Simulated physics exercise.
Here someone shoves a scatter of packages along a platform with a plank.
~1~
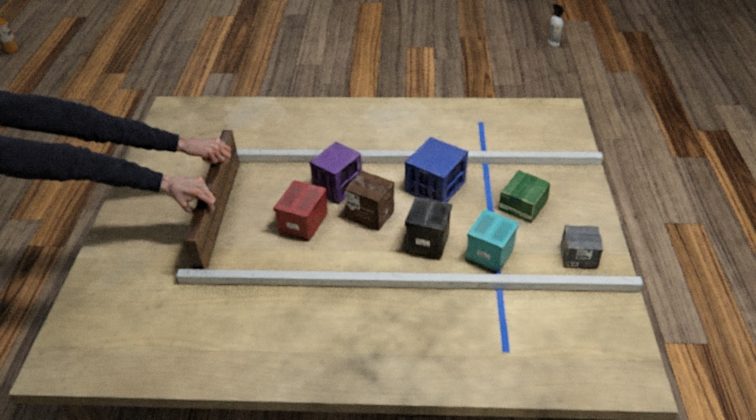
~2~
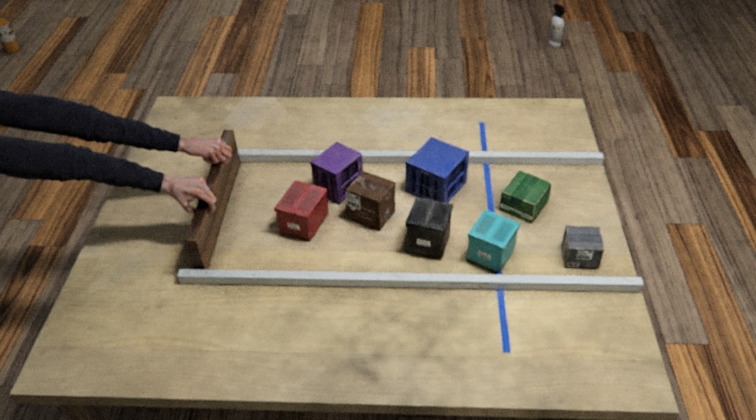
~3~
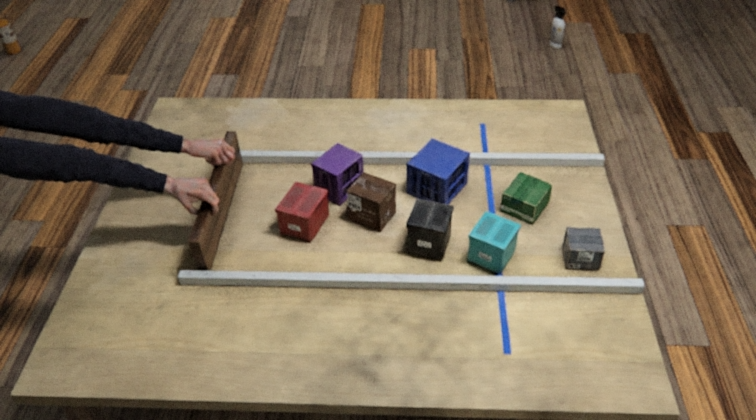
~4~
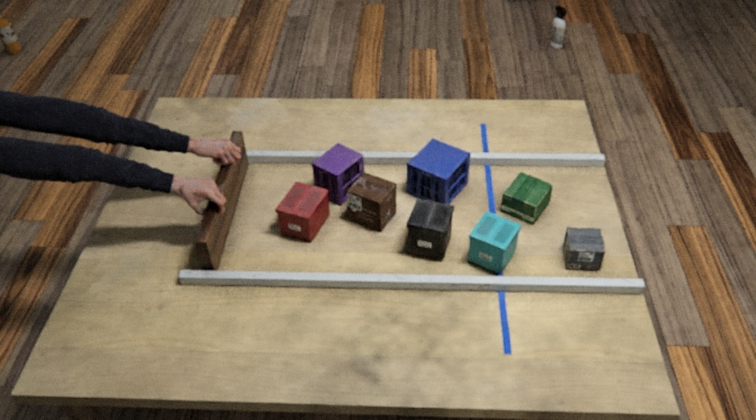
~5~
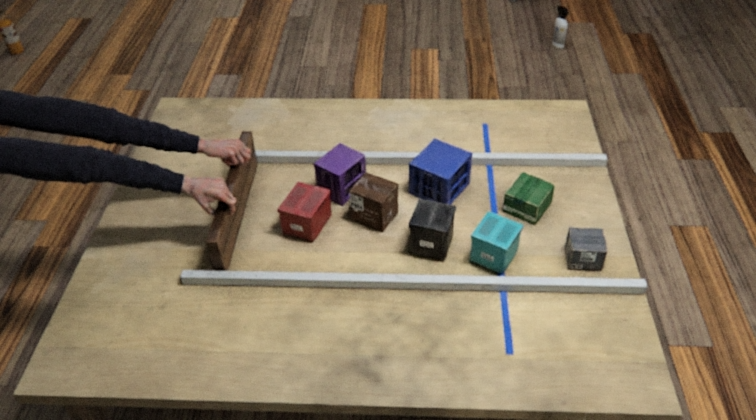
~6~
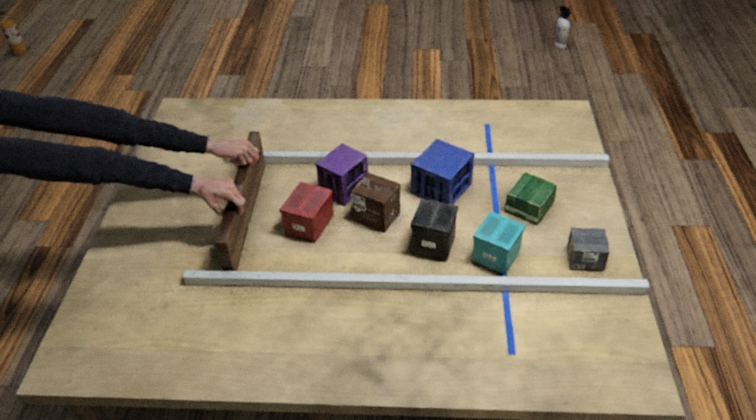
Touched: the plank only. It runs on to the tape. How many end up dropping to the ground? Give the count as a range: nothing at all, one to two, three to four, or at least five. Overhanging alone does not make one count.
The count is nothing at all.
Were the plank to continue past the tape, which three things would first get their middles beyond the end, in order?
Earliest first, the order is the grey parcel, the green box, the turquoise tote.
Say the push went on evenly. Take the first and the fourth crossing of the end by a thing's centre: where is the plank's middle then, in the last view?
First about (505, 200), next about (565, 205).
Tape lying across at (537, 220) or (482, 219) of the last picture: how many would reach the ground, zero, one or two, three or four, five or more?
In order: Just one or two and zero.
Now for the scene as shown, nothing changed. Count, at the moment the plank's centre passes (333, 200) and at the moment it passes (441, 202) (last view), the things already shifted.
At the first place 3, at the second 7.
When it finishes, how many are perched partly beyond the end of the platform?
Count of overhanging things: 1.
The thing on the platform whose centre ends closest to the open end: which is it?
That one's the grey parcel.
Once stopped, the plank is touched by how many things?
The count comes out at 2.
Soon after, none off yet; grey parcel at rest near (588, 249); green box at rest near (531, 198); turquoise tote at rest near (498, 244).
After that, none off yet; grey parcel at rest near (588, 249); green box at rest near (531, 198); turquoise tote displaced a little near (504, 246).
In the end, the number that fall off is zero.
